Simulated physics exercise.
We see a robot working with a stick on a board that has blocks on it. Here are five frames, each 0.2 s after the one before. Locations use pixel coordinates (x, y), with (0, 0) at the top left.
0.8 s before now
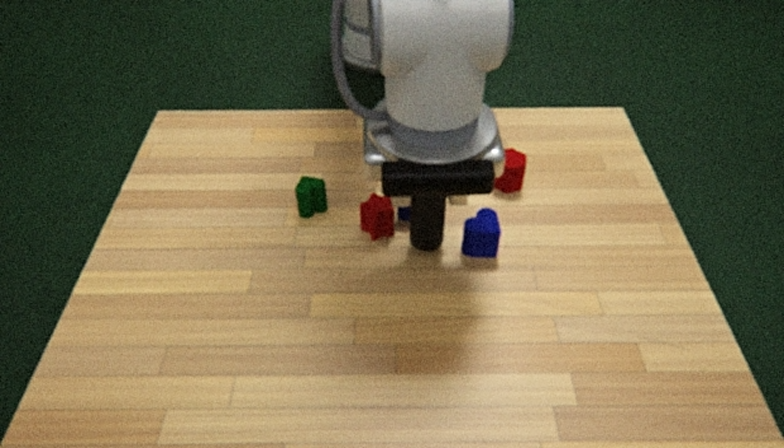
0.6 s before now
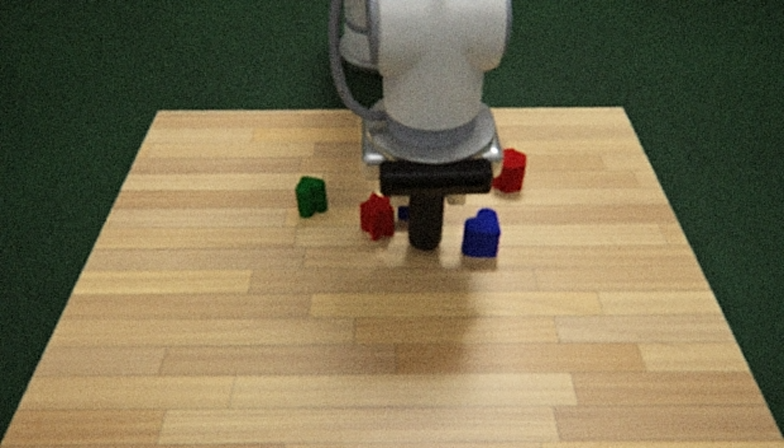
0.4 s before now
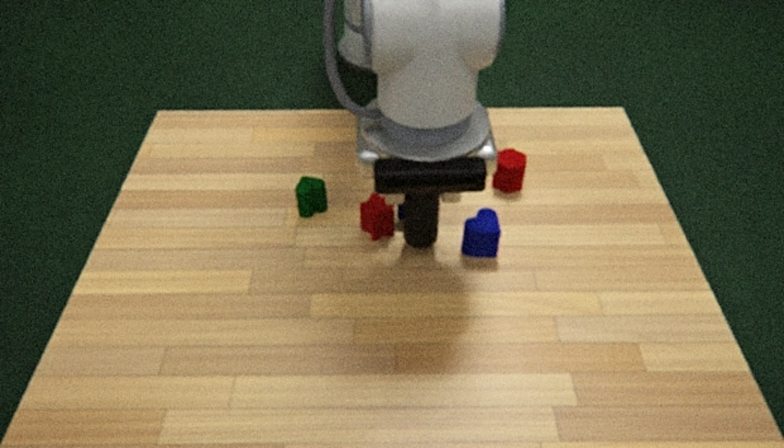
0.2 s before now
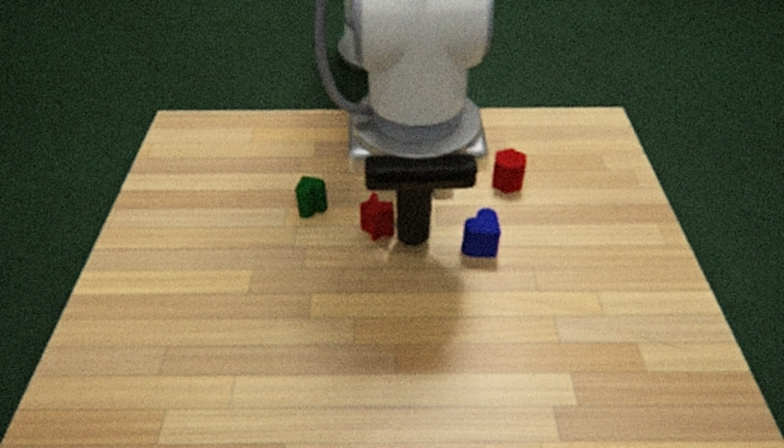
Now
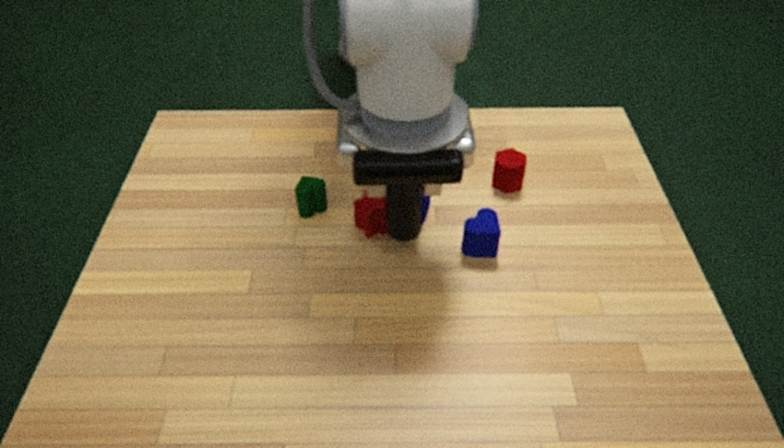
A robot arm holding a dark stick drifts slowly left above a wooden board scattered with red, blue and green blocks, then nudges the red star-shaped block slightly left, while the green block and the blue heart stay still.
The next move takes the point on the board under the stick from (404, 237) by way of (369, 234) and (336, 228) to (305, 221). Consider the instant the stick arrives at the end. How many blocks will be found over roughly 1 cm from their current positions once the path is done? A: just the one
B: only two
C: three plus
Letter B.
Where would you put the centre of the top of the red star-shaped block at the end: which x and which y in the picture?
Final place: (335, 181).
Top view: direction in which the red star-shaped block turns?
Looking down: Clockwise.
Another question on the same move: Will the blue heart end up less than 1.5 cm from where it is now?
It seems so.
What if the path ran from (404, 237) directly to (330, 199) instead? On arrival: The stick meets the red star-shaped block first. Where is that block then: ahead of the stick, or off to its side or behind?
At that point it is up front.
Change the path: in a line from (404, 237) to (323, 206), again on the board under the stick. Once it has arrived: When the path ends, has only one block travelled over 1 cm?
No - that is not the case.
What follows on the original path. One third of the way, stick at (367, 227); red star-shaped block at (351, 191), turned 55° clockwise.
Two thirds of the way, stick at (334, 220); green heart at (305, 181), turned 25° anticlockwise; red star-shaped block at (338, 182), turned 95° clockwise.
At the end, stick at (304, 213); green heart at (299, 178), turned 15° clockwise; red star-shaped block at (335, 181), turned 120° clockwise; blue four-sided block unmoved; blue heart unmoved.
